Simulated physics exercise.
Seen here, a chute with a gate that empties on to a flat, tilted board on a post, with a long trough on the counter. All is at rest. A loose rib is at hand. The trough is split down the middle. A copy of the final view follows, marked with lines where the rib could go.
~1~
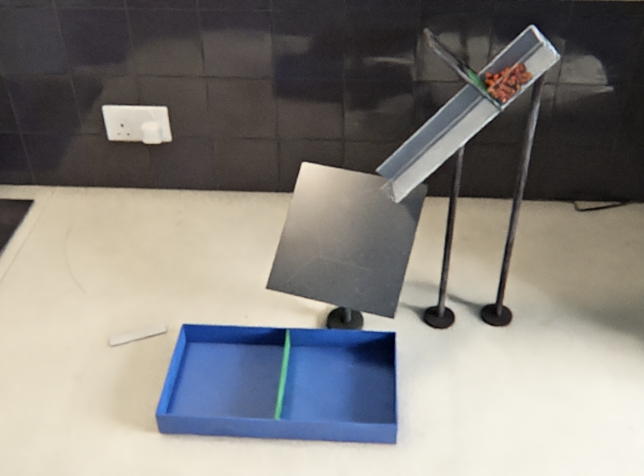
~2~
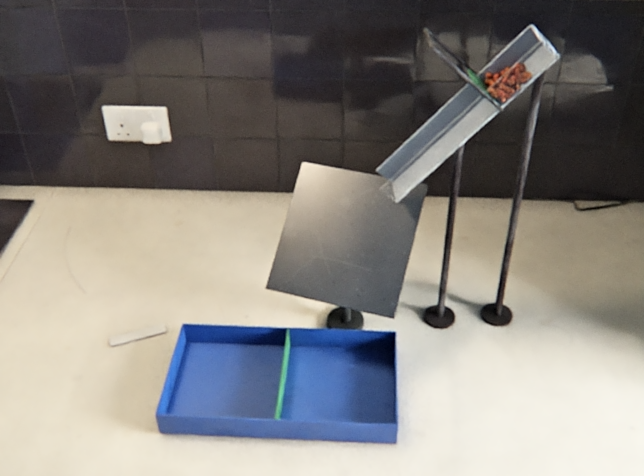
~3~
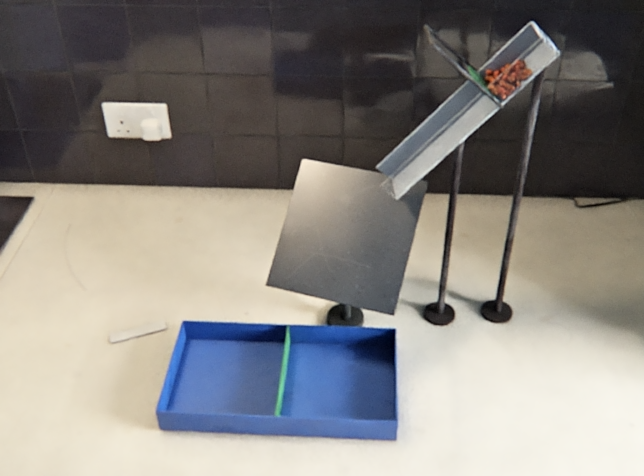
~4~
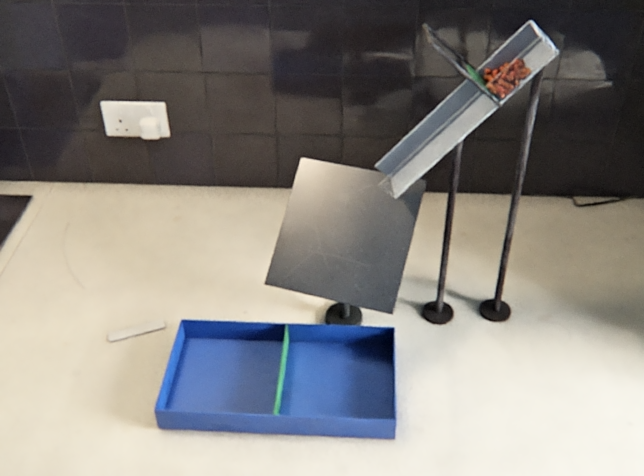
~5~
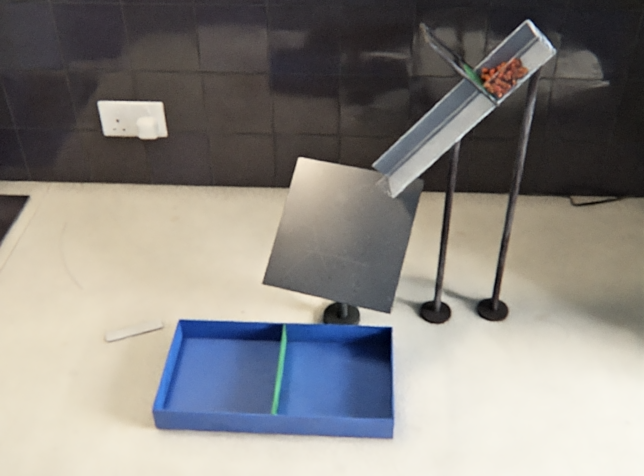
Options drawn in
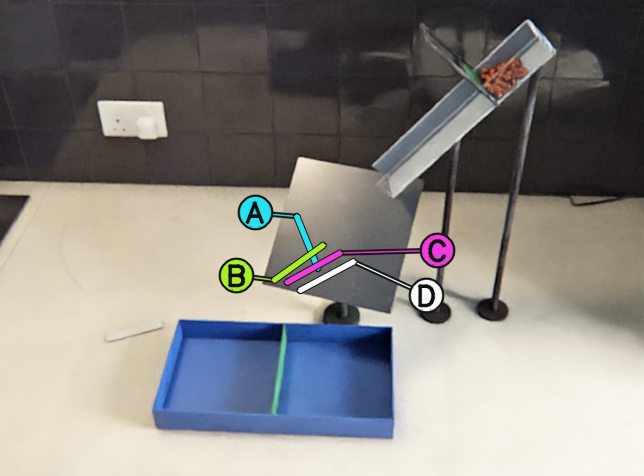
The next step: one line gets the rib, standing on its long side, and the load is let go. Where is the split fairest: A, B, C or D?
Line B does it best.
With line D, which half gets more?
The left half.
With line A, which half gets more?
The right half.
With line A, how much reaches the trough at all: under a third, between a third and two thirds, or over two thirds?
Over two thirds.
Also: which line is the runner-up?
Line C.
On the marked copy, line A from (296, 216) to (317, 268); line B from (323, 245) to (274, 280); line C from (339, 253) to (287, 282); line D from (353, 261) to (300, 290).
With A, of what is caught, a small part in the left half, nearly all in the right.
With B, of what is caught, about half in the left half, about half in the right.
With C, of what is caught, about two thirds in the left half, about a quarter in the right.
With D, of what is caught, nearly all in the left half, a small part in the right.
